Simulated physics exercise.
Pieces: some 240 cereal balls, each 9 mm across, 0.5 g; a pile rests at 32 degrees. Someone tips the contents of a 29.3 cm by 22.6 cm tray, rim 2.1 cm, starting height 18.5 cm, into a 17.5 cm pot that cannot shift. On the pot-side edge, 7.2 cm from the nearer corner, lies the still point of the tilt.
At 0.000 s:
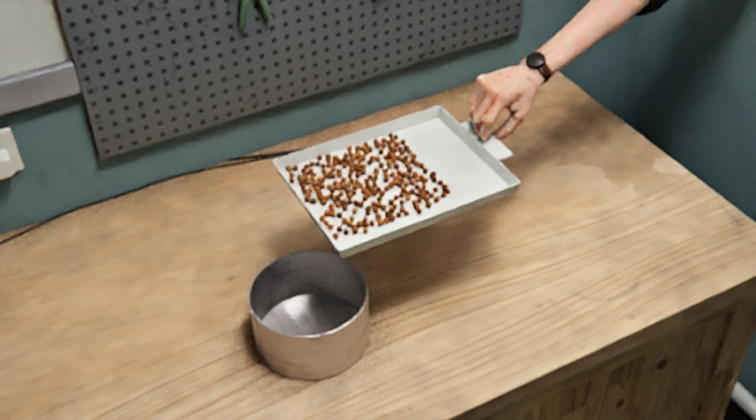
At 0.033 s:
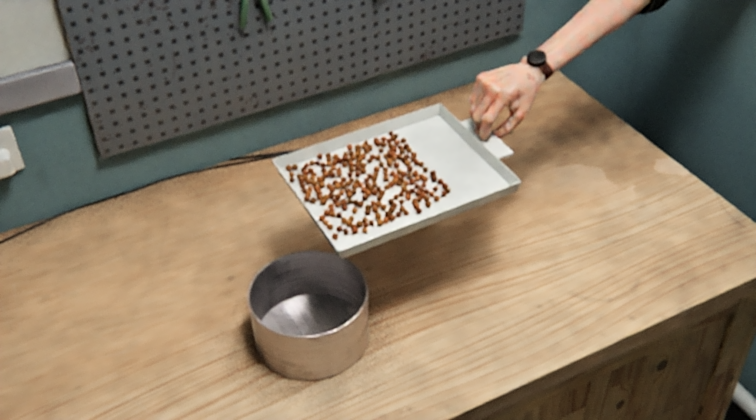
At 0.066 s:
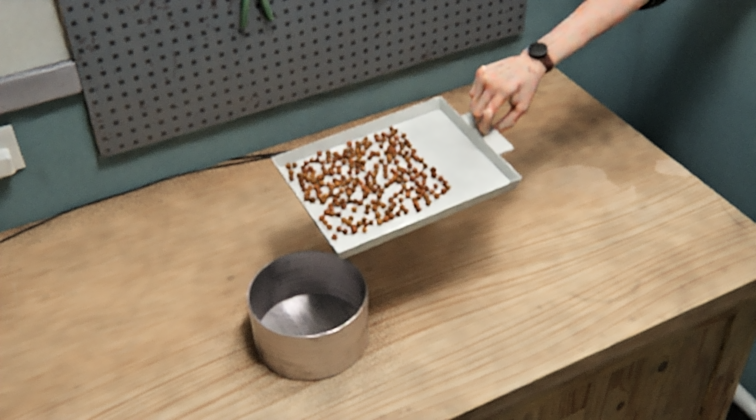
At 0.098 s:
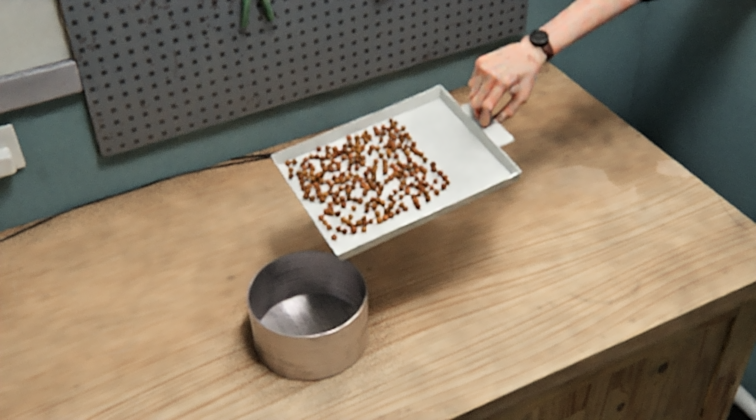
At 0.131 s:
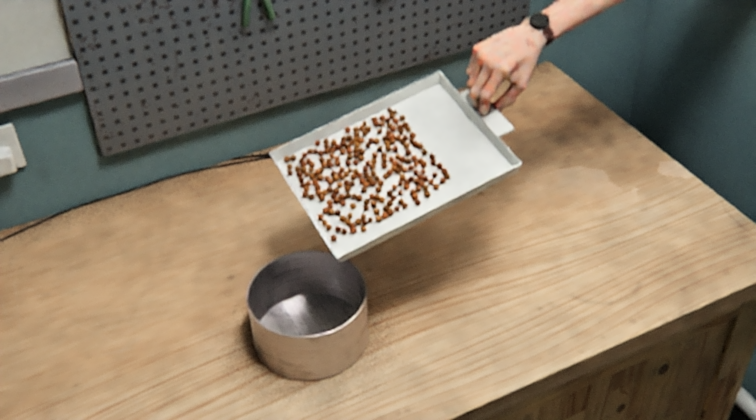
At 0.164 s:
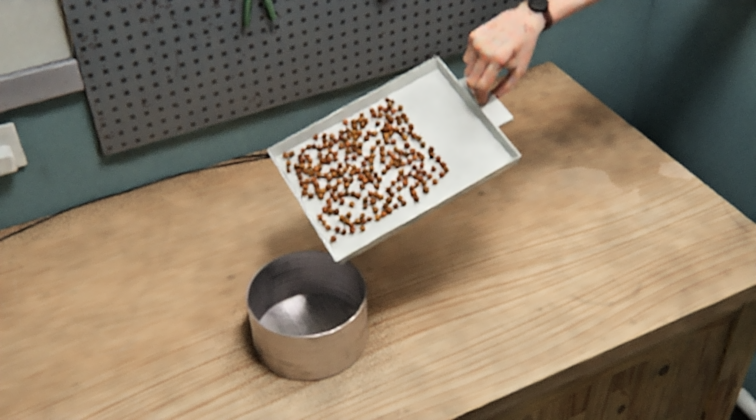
On a wooden workbench below a grey pegboard, a hand wearing a dark watch raises the handle end of a white tray of small brown balls, tilting it toward a metal pot while the balls stay spread in place.
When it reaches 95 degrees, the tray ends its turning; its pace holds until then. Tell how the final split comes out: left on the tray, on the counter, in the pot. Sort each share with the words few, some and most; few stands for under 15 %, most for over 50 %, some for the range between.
The shares come out as follows. Tray: Few. Counter: Few. Pot: Most.
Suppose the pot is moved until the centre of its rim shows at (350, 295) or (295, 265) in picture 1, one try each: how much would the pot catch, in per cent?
About 85 percent the first time and about 25 percent the second.
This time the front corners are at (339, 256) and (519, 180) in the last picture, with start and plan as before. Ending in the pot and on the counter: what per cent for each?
Per cent by place - pot 55, counter 45.
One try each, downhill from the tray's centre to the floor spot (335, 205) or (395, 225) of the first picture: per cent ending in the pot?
Some 55 and 60 per cent.
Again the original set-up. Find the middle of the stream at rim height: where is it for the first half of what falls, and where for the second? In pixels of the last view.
(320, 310) first, (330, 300) later, roughly.
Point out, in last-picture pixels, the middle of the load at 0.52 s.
My estimate is roughly (326, 230).
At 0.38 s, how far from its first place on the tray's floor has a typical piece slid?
Around 4 centimetres.
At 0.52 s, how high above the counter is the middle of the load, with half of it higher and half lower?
Roughly 20 cm above the counter.
After 0.38 s, tilt 58 degrees; the tray holds 100 %, the pot 0 %.
Then, at 0.52 s, tilt 84 degrees; the tray holds 100 %, the pot 0 %.
After 0.79 s, tilt 95 degrees; the tray holds 5 %, the pot 90 %.
In the end, at 1.5 s, tray 0 %, counter 5 %, pot 95 %.
